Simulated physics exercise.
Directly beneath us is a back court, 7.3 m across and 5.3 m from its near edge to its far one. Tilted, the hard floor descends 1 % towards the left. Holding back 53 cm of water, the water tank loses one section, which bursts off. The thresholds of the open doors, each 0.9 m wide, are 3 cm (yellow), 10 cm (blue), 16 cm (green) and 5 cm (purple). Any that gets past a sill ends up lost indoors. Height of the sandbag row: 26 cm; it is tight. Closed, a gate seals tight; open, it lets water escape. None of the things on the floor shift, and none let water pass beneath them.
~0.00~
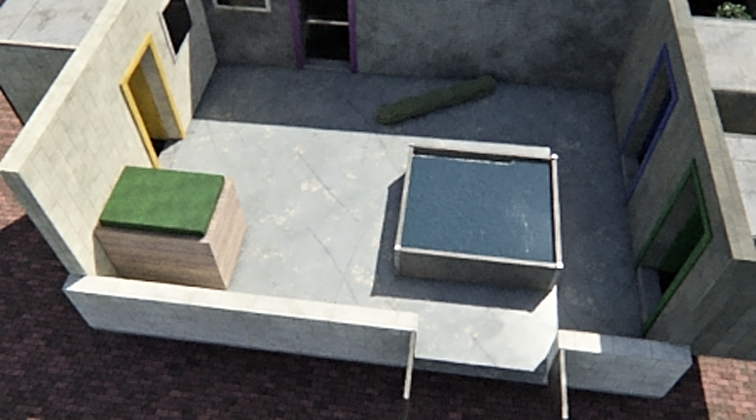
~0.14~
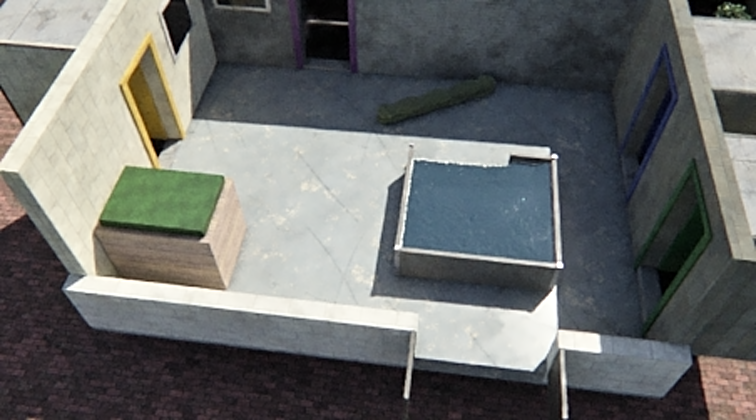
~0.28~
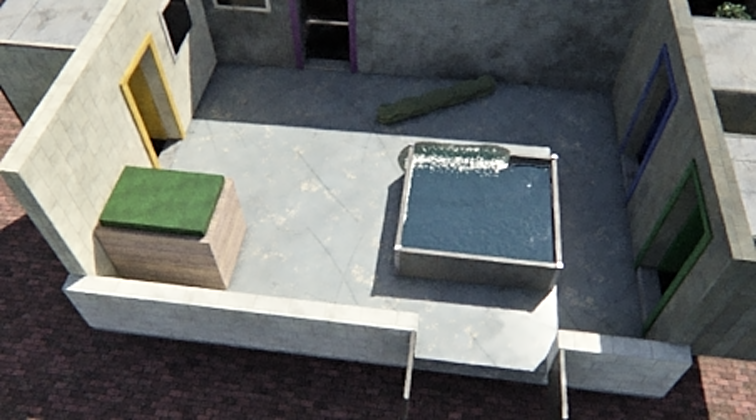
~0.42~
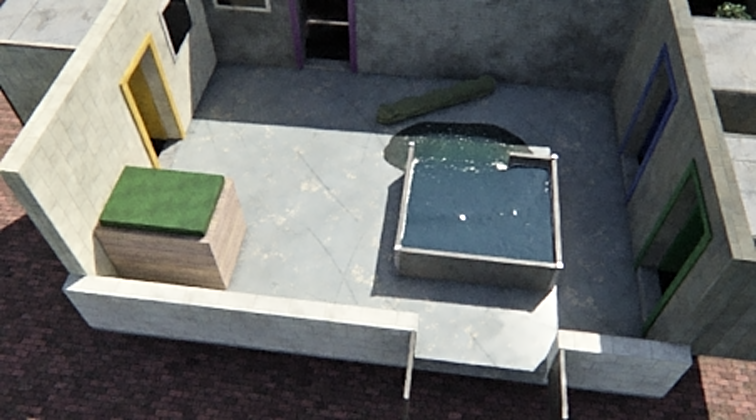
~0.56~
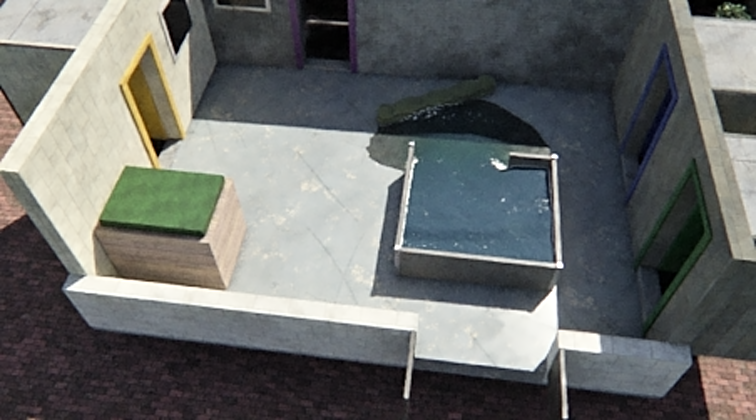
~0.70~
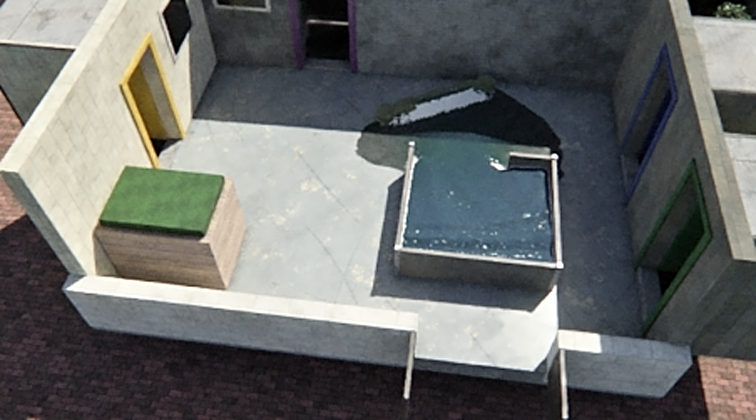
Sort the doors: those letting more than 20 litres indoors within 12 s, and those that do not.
The yellow door is among those letting more in; the blue door is among those that do not; the green door is among those that do not; the purple door is among those that do not.
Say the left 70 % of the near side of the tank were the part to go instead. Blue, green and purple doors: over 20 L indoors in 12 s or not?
Log - blue: Threshold not reached, green: Threshold not reached, purple: Threshold not reached.
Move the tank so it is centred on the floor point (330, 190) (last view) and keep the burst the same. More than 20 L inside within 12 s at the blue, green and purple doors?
Blue gets no more than that, green gets no more than that, purple gets more than that.
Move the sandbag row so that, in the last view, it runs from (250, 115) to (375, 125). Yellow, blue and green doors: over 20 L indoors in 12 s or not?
At the yellow door the limit is exceeded, at the blue door it is not reached, and at the green door it is not reached.
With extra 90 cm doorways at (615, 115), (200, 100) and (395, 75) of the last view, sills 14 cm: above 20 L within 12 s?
Result in order - more than that, not enough, not enough.
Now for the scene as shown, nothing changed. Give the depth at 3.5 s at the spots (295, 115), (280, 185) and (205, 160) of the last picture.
Around 2 cm, 2 cm and 2 cm.
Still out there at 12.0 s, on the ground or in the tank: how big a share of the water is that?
Roughly 86 per cent is still there.
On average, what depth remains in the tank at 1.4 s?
The mean depth is some 33 cm.
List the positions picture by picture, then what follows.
The first frame shows the water tank at (479, 204) is whole and still, 53 cm deep.
In the second frame, water pours out on the water tank's far side and has run 0.8 m, to a hidden place; typically 5 cm deep outside, 53 cm at the water tank's back.
In the third frame, water pours out on the water tank's far side and has run 1.0 m, to a hidden place; typically 9 cm deep outside, 53 cm at the water tank's back.
In the fourth frame, water pours out on the water tank's far side and has run 1.3 m, to (498, 130); typically 7 cm deep outside, 53 cm at the water tank's back.
In the fifth frame, the front is at (485, 105), 1.8 m from the gap on the water tank's far side; 3.3 m2 of floor is under water; 50 cm left at the back of the water tank.
In the sixth frame, the front is at (499, 94), 2.1 m from the gap on the water tank's far side; 3.8 m2 of floor is under water; 45 cm left at the back of the water tank.
After 1.4 s water covers 20 % of the floor and is deepest (40 cm) near (432, 115); yellow door not reached, blue door not reached, green door not reached, purple door not reached.
After 2.2 s water covers 30 % of the floor and is deepest (36 cm) near (607, 94); yellow door not reached, blue door not reached, green door not reached, purple door not reached.
After 3.5 s water covers 65 % of the floor and is deepest (28 cm) near (609, 107); yellow door 7 cm at the sill, 2 L in, blue door 9 cm at the sill, 0 L in, green door 2 cm at the sill, 0 L in, purple door 3 cm at the sill, 0 L in.
After 7.0 s water covers 80 % of the floor and is deepest (14 cm) near (605, 280); yellow door 8 cm at the sill, 55 L in, blue door 8 cm at the sill, 1 L in, green door 13 cm at the sill, 0 L in, purple door 1 cm at the sill, 0 L in.
After 12.0 s water covers 95 % of the floor and is deepest (12 cm) near (129, 262); yellow door 7 cm at the sill, 115 L in, blue door 6 cm at the sill, 1 L in, green door 7 cm at the sill, 0 L in, purple door 4 cm at the sill, 0 L in.
